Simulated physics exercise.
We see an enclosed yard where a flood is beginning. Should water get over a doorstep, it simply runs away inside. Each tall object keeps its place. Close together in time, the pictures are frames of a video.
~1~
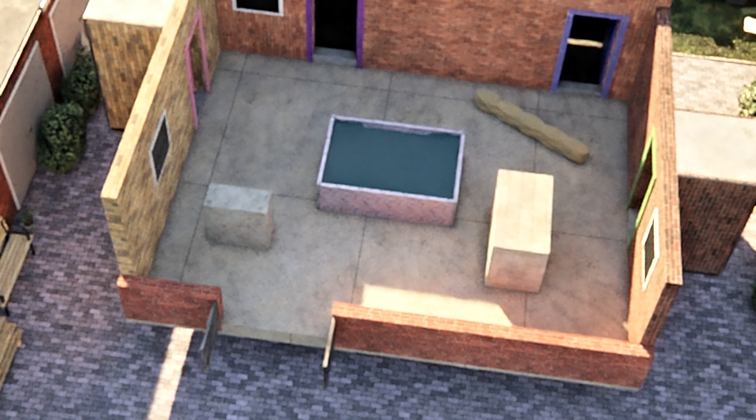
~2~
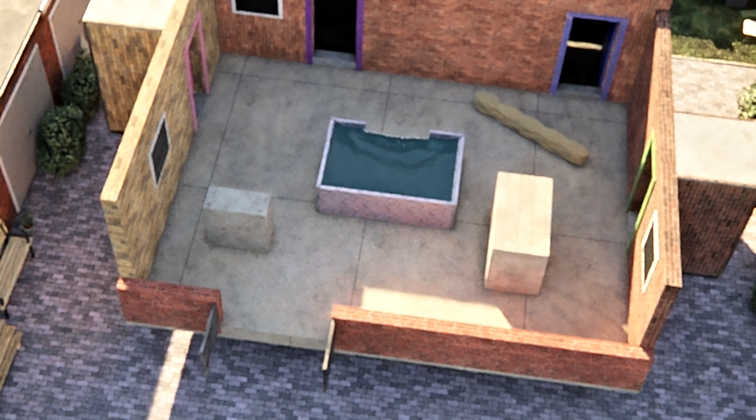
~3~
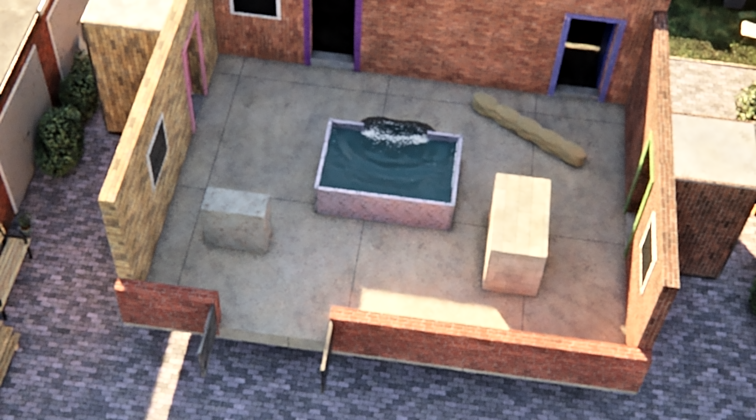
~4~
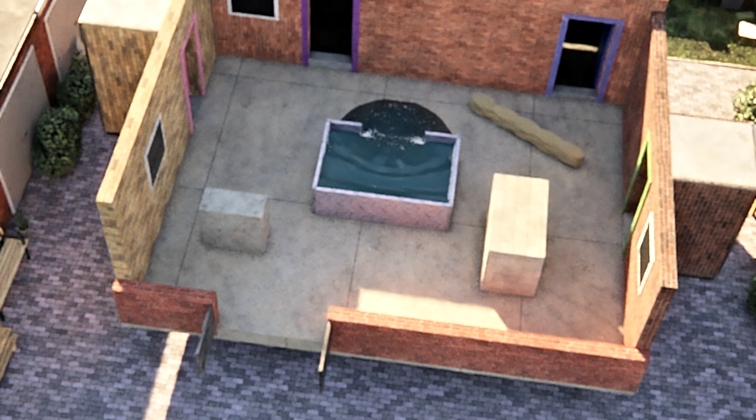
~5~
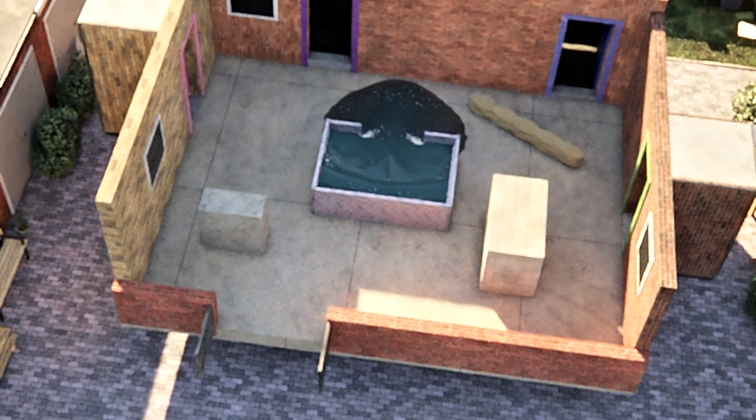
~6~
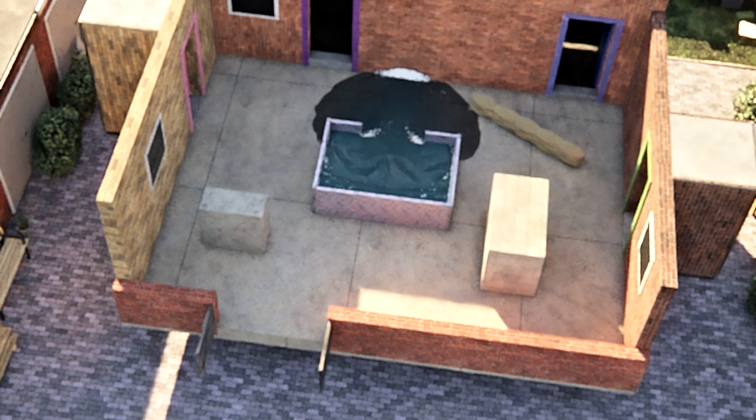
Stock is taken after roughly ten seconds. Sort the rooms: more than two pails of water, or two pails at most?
Pink door - more than two pails; green door - two pails at most; blue door - two pails at most; purple door - two pails at most.
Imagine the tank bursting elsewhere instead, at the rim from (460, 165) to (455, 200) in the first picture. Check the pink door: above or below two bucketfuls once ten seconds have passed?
In that case the pink door undershoots.
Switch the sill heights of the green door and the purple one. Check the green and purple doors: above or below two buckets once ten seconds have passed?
With the sills traded, the green door stays within it and the purple door overflows the limit.
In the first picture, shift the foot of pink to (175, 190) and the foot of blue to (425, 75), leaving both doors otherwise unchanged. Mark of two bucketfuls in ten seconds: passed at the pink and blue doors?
Finding - pink door is safe, blue door breaks the limit.
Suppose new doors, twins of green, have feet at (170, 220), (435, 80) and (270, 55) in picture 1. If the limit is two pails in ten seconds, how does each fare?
The first new doorway comes up short, the second tops it, the third comes up short.
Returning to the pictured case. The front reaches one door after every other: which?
The one in green.
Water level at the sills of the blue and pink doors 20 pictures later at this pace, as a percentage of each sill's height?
Roughly 30 and 240 %.
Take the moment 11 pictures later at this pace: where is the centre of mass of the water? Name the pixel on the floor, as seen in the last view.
At roughly (392, 145).
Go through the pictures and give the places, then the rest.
The open tank at (392, 160) is whole and still, in the first frame.
Water pours out on the open tank's far side and has run to a hidden place, in the second frame.
The front is at (369, 121), out from the gap on the open tank's far side, in the third frame.
Water pours out on the open tank's far side and has run to (383, 103), in the fourth frame.
The front is at (392, 83), out from the gap on the open tank's far side, in the fifth frame.
Water pours out on the open tank's far side and has run to (440, 82), in the sixth frame.
A moment on, water covers 15 % of the floor; the pink door not reached, the green door not reached, the blue door not reached, the purple door wet at the sill, nothing in.
Next, water covers 25 % of the floor; the pink door not reached, the green door not reached, the blue door wet at the sill, nothing in, the purple door under two buckets in.
Then, water covers 40 % of the floor; the pink door under two buckets in, the green door wet at the sill, nothing in, the blue door wet at the sill, nothing in, the purple door under two buckets in.
Later, water covers 70 % of the floor; the pink door over two buckets in, the green door wet at the sill, nothing in, the blue door wet at the sill, nothing in, the purple door under two buckets in.
In the end, water covers 95 % of the floor; the pink door over two buckets in, the green door wet at the sill, nothing in, the blue door wet at the sill, nothing in, the purple door under two buckets in.
